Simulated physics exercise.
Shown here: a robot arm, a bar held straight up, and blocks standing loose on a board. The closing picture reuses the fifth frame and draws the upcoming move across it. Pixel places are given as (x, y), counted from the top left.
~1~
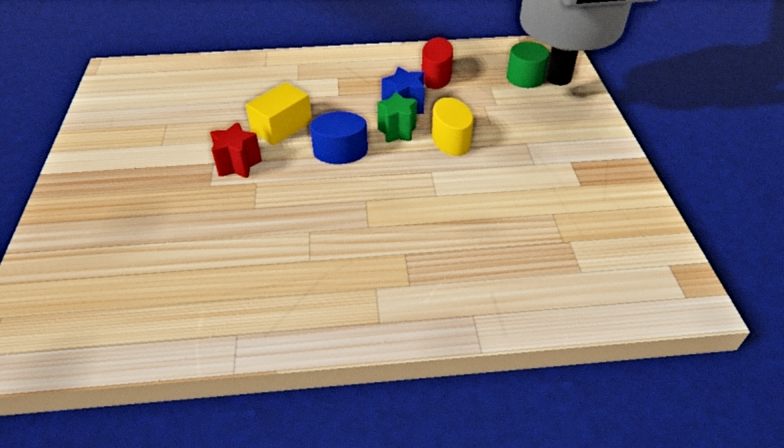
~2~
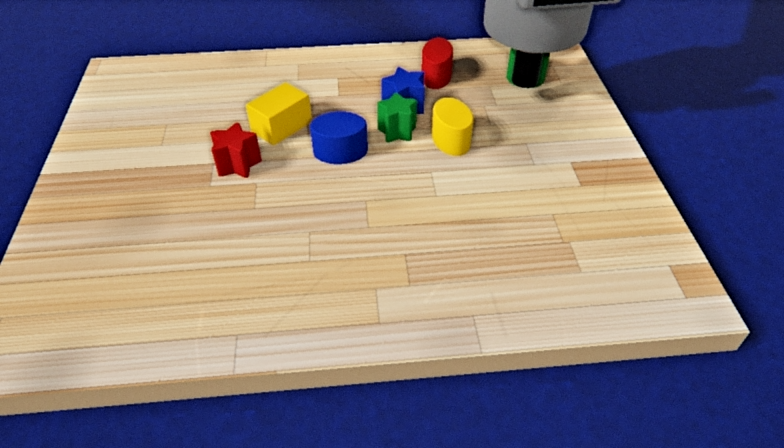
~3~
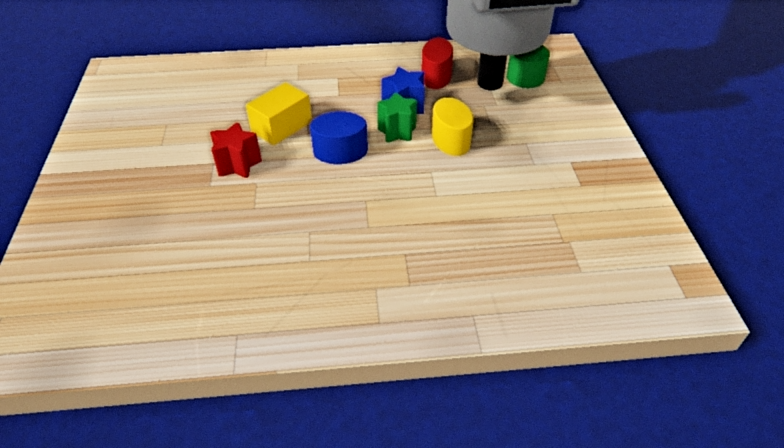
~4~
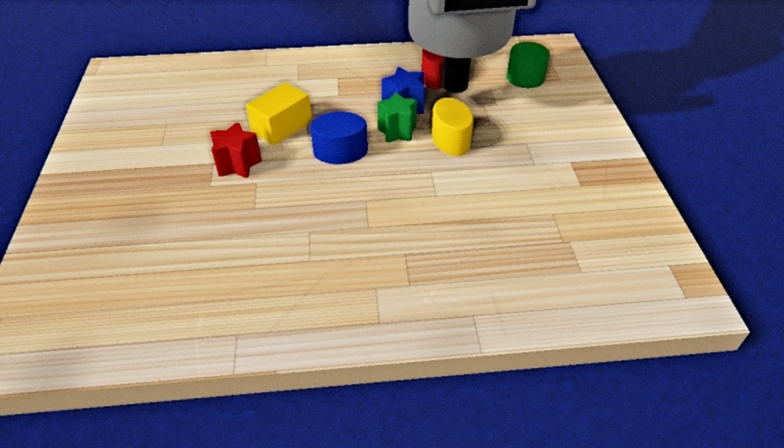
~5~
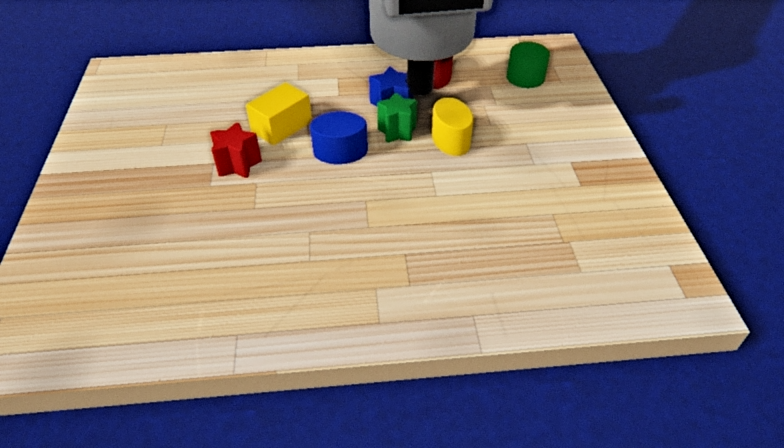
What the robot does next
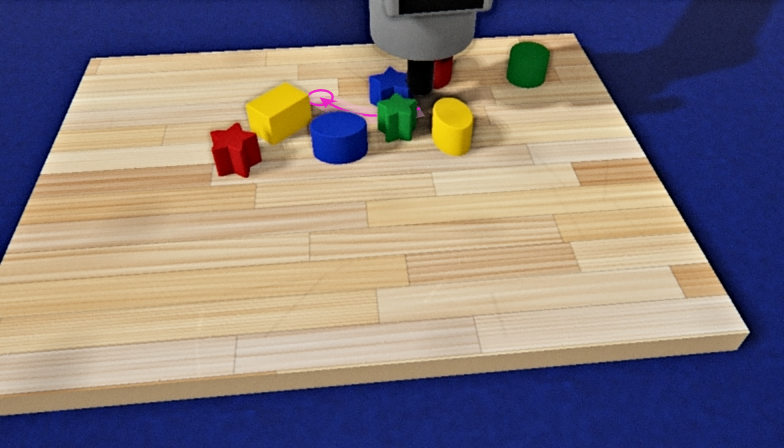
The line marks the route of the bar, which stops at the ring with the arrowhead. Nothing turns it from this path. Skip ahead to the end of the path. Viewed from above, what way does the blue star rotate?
From overhead, clockwise.
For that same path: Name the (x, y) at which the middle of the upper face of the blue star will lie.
It sits at (310, 56).
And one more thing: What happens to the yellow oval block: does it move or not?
That block stays.
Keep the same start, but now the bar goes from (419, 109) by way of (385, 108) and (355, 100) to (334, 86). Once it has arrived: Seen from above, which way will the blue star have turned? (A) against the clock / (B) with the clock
Letter A.
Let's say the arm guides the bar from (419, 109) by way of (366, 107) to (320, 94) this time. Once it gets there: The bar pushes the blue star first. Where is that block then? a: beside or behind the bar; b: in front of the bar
Choice b: In front of the bar.
The drawn path runs from (419, 109) through (384, 115) and (347, 111) to (320, 98).
What follows on the original path. One third of the way, bar at (383, 95); blue star at (361, 78), turned 25° clockwise; green star at (391, 106), turned 35° anticlockwise.
Two thirds of the way, bar at (346, 91); blue star at (332, 70), turned 45° clockwise; green star at (390, 106), turned 40° anticlockwise.
At the end, bar at (318, 78); yellow oblong block not moved; blue star at (310, 56), turned 60° clockwise; green star at (390, 106), turned 40° anticlockwise; yellow oval block not moved.
